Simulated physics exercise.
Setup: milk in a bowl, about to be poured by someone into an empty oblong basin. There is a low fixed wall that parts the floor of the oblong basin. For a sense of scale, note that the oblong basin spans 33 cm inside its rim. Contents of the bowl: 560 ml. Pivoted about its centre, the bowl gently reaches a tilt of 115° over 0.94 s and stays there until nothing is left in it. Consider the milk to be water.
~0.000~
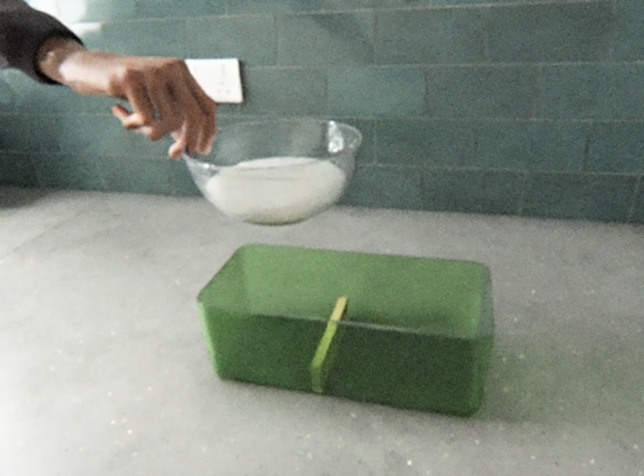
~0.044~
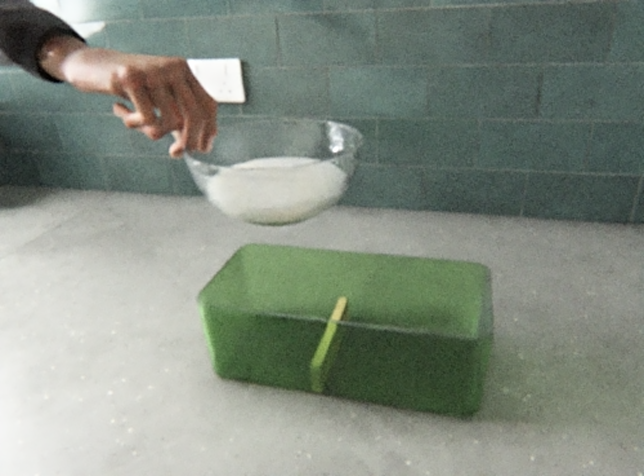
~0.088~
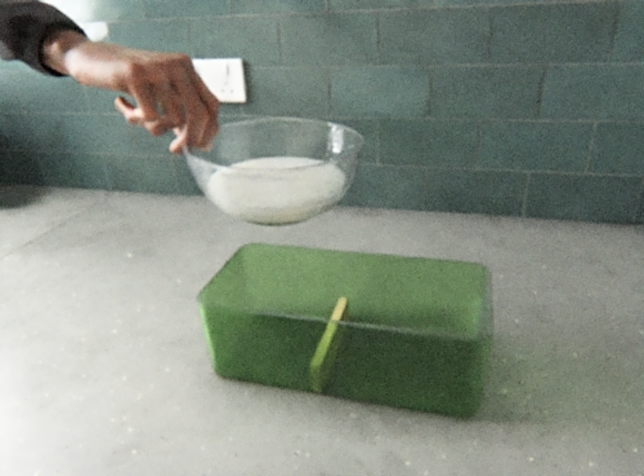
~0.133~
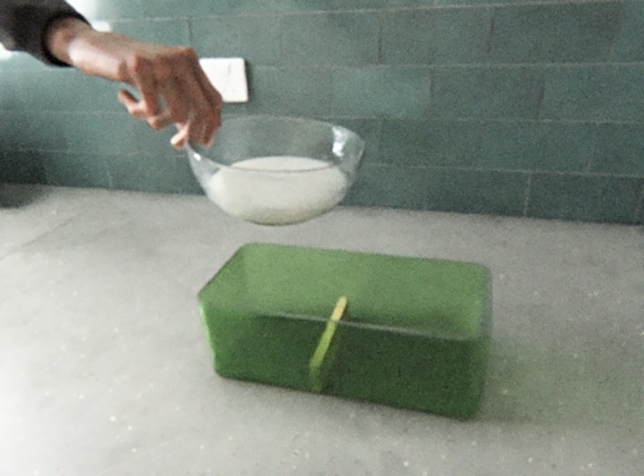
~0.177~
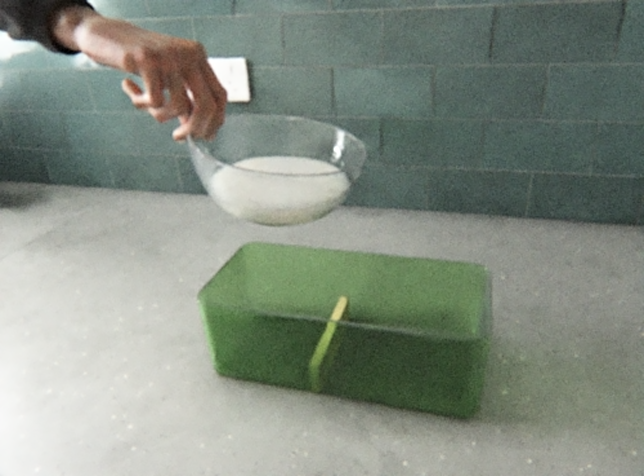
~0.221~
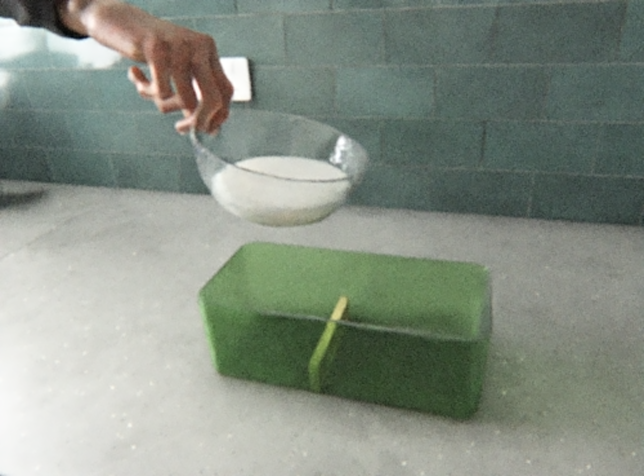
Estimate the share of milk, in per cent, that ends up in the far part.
About 87 per cent.
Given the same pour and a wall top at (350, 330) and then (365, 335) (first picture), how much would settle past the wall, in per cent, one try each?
I'd say 80 percent on the first go, 65 percent on the next.
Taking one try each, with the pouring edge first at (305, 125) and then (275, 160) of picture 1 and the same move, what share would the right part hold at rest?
Roughly 60 per cent the first time and 15 per cent the second.
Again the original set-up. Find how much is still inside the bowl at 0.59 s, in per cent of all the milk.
34 %.
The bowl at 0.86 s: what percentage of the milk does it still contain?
I reckon near 0 per cent still sits there.
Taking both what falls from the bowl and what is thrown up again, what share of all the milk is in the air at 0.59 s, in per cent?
Close to 44 per cent, I'd say.
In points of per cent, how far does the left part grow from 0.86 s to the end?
About 0 percent.
After 0.59 s the tilt is 79° and 35 per cent is still to pour, 0 is left of the wall and 22 right of it.
After 0.86 s the tilt is 113° and 0 per cent is still to pour, 12 is left of the wall and 85 right of it.
After 1.13 s the tilt is 115° and 0 per cent is still to pour, 12 is left of the wall and 87 right of it.
After 1.44 s the tilt is 115° and 0 per cent is still to pour, 12 is left of the wall and 87 right of it.
In the end 12 per cent lies left of the wall, 87 right of it and 1 outside.
